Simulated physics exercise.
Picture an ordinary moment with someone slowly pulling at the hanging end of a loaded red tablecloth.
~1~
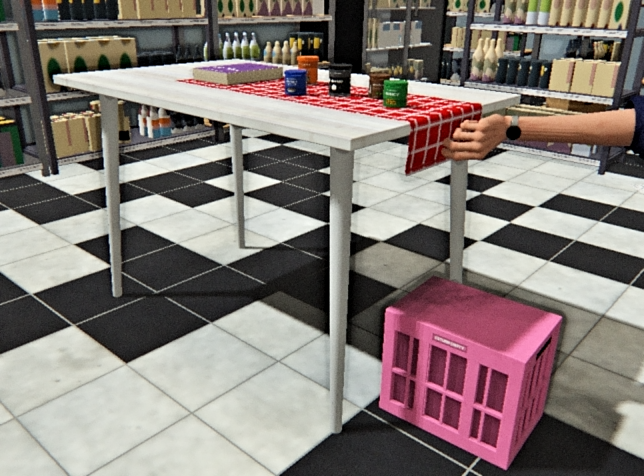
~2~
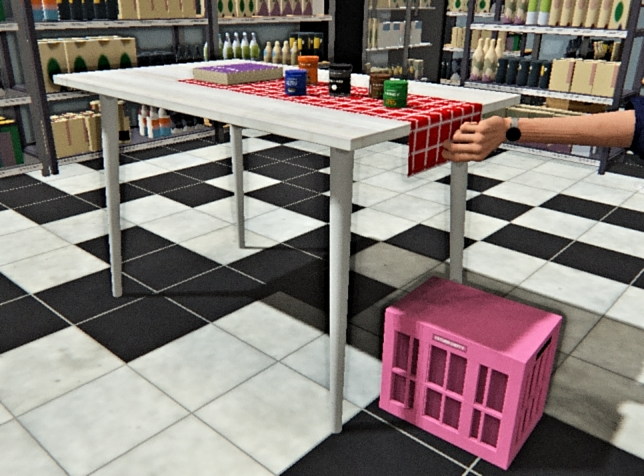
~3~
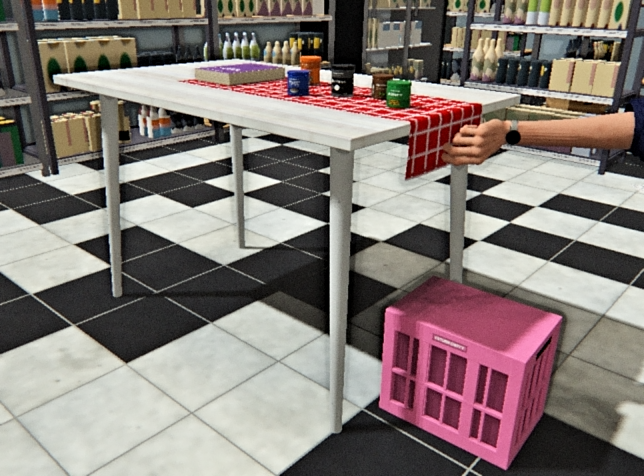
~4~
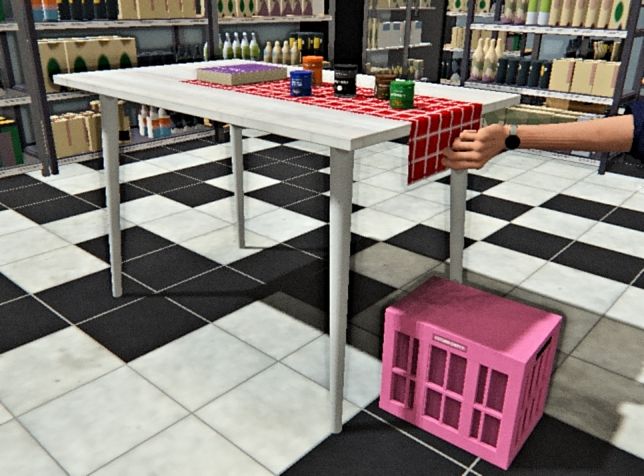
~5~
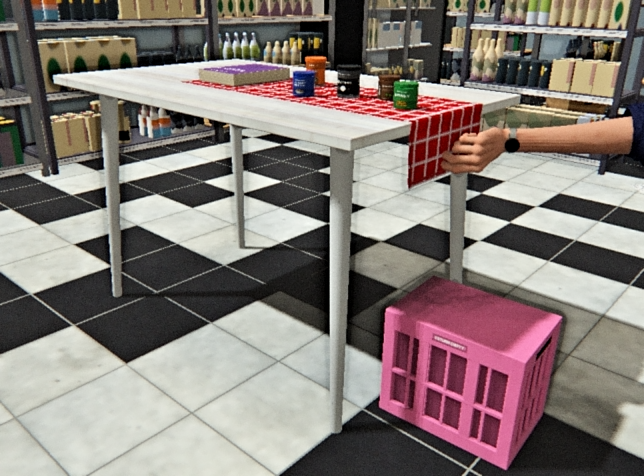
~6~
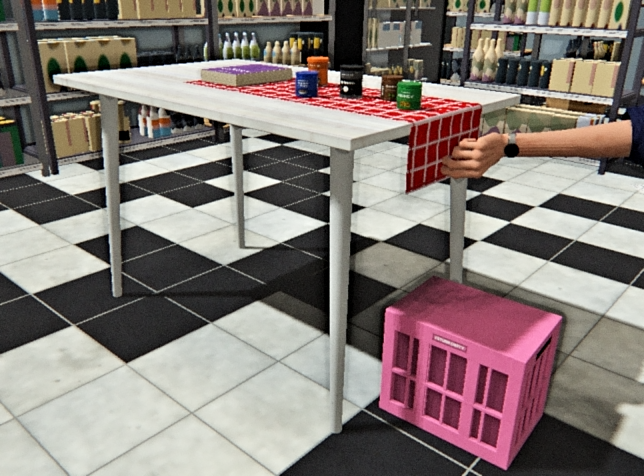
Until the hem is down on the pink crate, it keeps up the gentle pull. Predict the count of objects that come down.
Count: Three.
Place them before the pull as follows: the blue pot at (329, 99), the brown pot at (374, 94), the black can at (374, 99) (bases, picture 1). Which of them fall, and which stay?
The blue pot topples down; the brown pot topples down; and the black can topples down.
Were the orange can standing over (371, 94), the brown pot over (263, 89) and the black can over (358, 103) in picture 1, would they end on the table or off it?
You'd see the orange can go down, the brown pot hang on and the black can go down.
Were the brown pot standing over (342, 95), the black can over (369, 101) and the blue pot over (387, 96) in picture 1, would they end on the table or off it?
For the brown pot it's falling, for the black can it's falling, for the blue pot it's falling.
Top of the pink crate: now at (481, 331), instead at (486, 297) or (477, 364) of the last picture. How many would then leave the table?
The first gives 2, the second 4.
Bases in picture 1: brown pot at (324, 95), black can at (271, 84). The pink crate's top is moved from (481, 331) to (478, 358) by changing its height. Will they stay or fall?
The brown pot? Lost. The black can? Safe.
Soon after, hem near (439, 241); green pot gone.
After that, hem on the crate; green pot, brown pot and black can gone.
In the end, hem on the crate; green pot, brown pot and black can gone. The count of fallen things is three.
